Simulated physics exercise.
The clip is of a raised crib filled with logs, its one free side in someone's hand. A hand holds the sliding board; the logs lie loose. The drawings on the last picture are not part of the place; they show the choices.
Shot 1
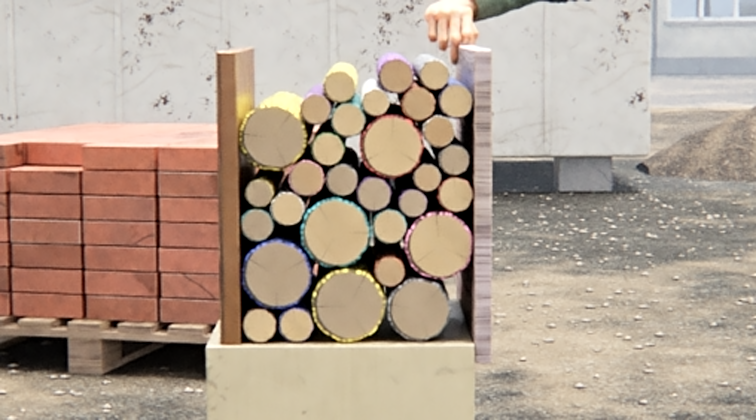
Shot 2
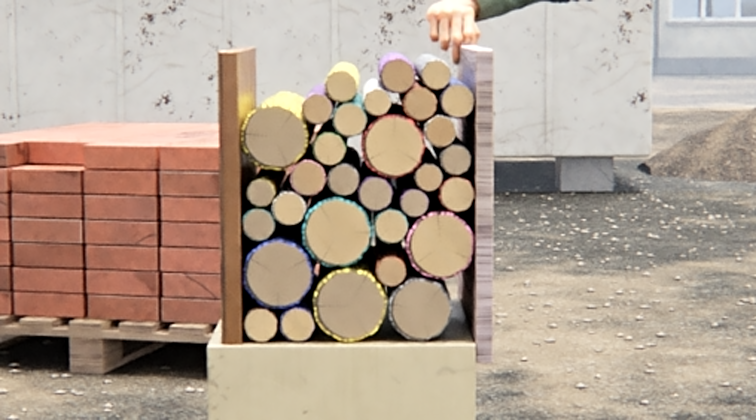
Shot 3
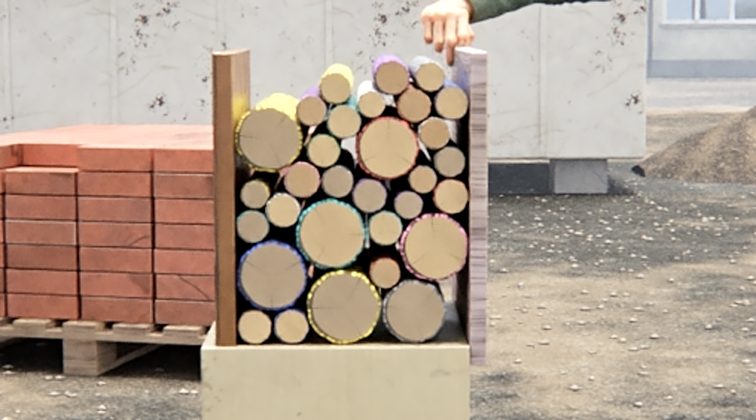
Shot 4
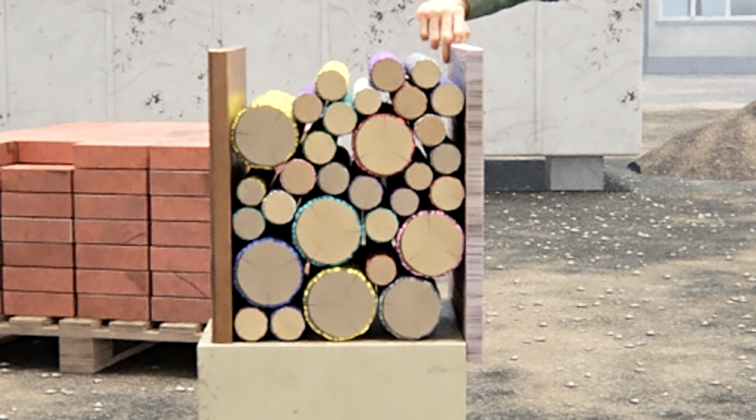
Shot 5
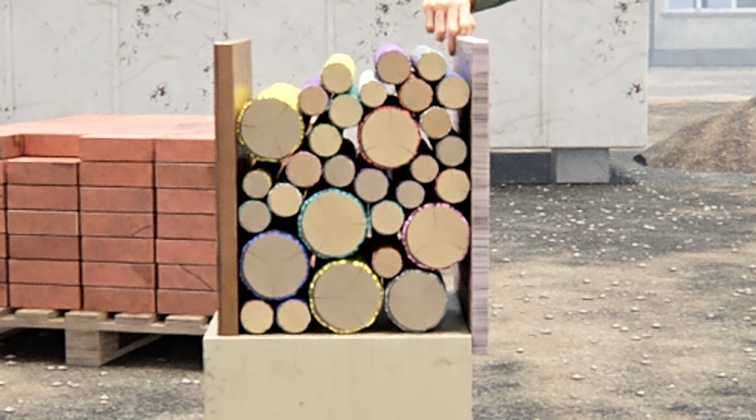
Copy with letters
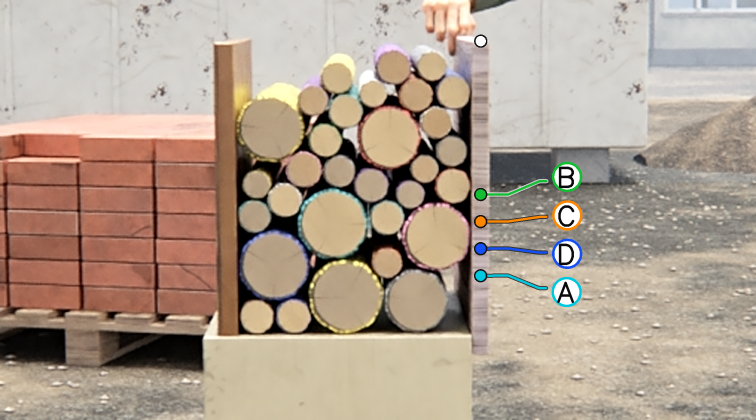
The logs stayed stacked between two upright boards on a raised block, barely moving as a hand rested atop the right board, while the whole view drifted slightly and the right board shifted slightly outward.
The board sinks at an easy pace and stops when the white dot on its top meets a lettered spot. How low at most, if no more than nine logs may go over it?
The lowest mark that will do is B.
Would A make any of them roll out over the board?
Yes, at A.
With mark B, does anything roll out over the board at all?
At B: Yes.
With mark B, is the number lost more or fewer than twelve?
It loses fewer than twelve.
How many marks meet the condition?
The number is one.
On the copy, A at (481, 276); B at (481, 195); C at (481, 221); D at (481, 249); the white dot at (481, 41).
On B. First, top of the board (471, 110).
Then, top of the board (471, 187).
Finally, top of the board (471, 194), about six out over the board.
By contrast, A more than nine out over the board; C more than nine out over the board; D more than nine out over the board.
